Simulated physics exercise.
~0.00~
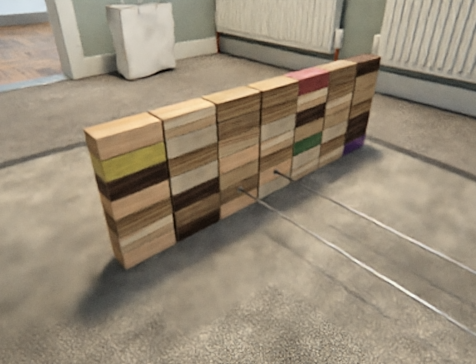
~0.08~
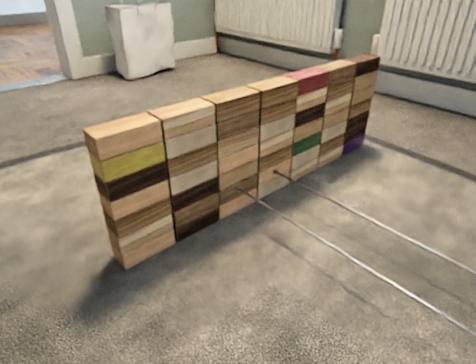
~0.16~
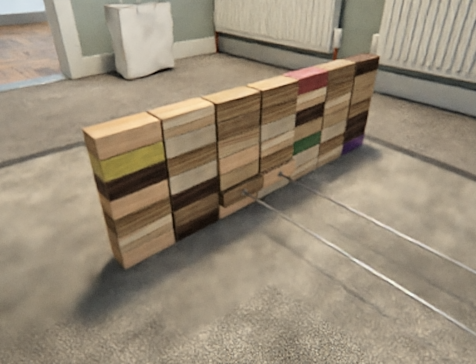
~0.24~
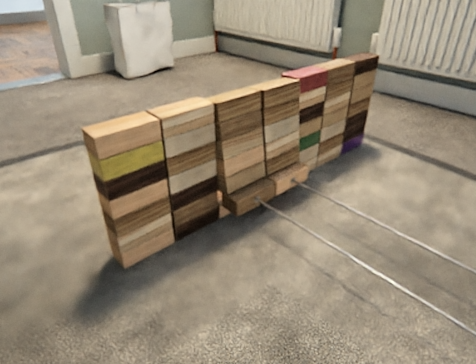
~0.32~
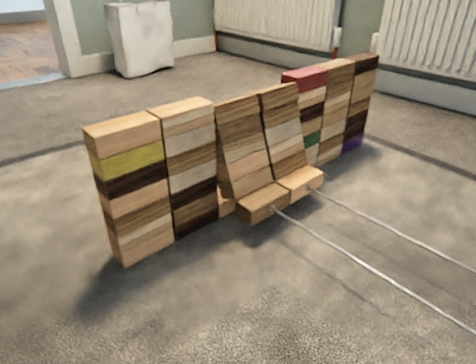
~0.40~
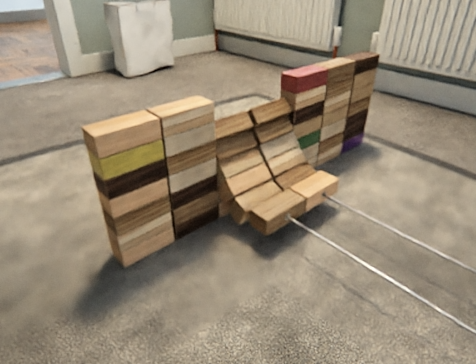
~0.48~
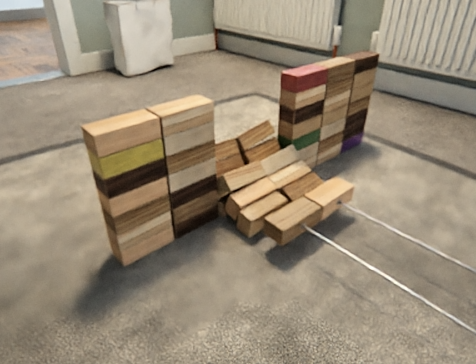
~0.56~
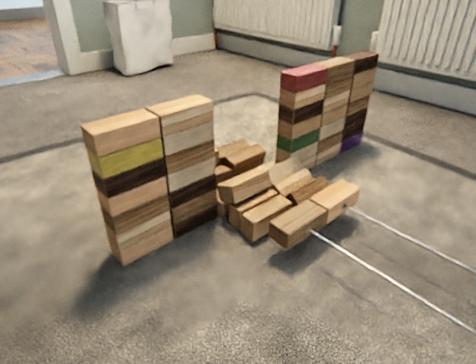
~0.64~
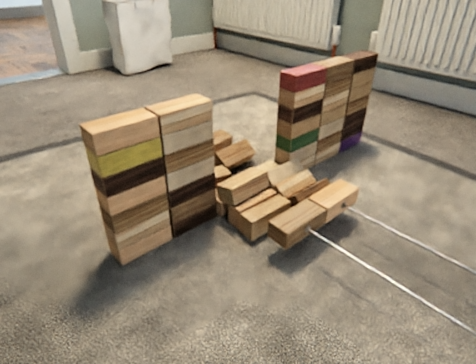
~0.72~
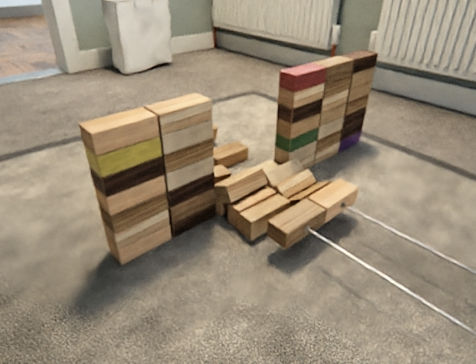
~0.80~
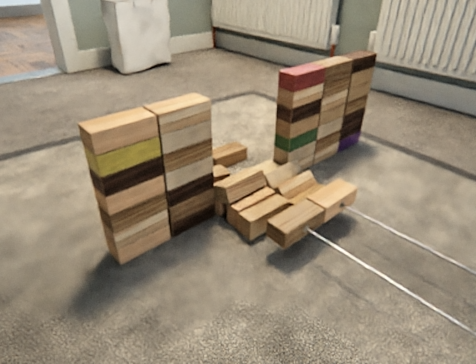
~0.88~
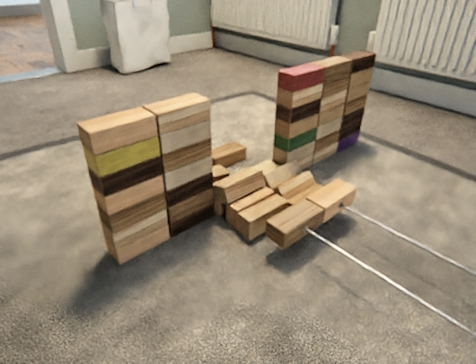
Two neighbouring wooden blocks near the bottom of a toy-block wall are drawn toward the right foreground by two thin steel rods, on a grey carpet seen from slightly above. The wall runs diagonally away, with a yellow block at the left end, red and green blocks farther right and a purple one low at the far end, before white radiators. As the pair slides out, the stacks above lean, buckle and tumble into the gap. The rods stop, and loose blocks settle in a heap between two standing sections, the coloured blocks still in place.
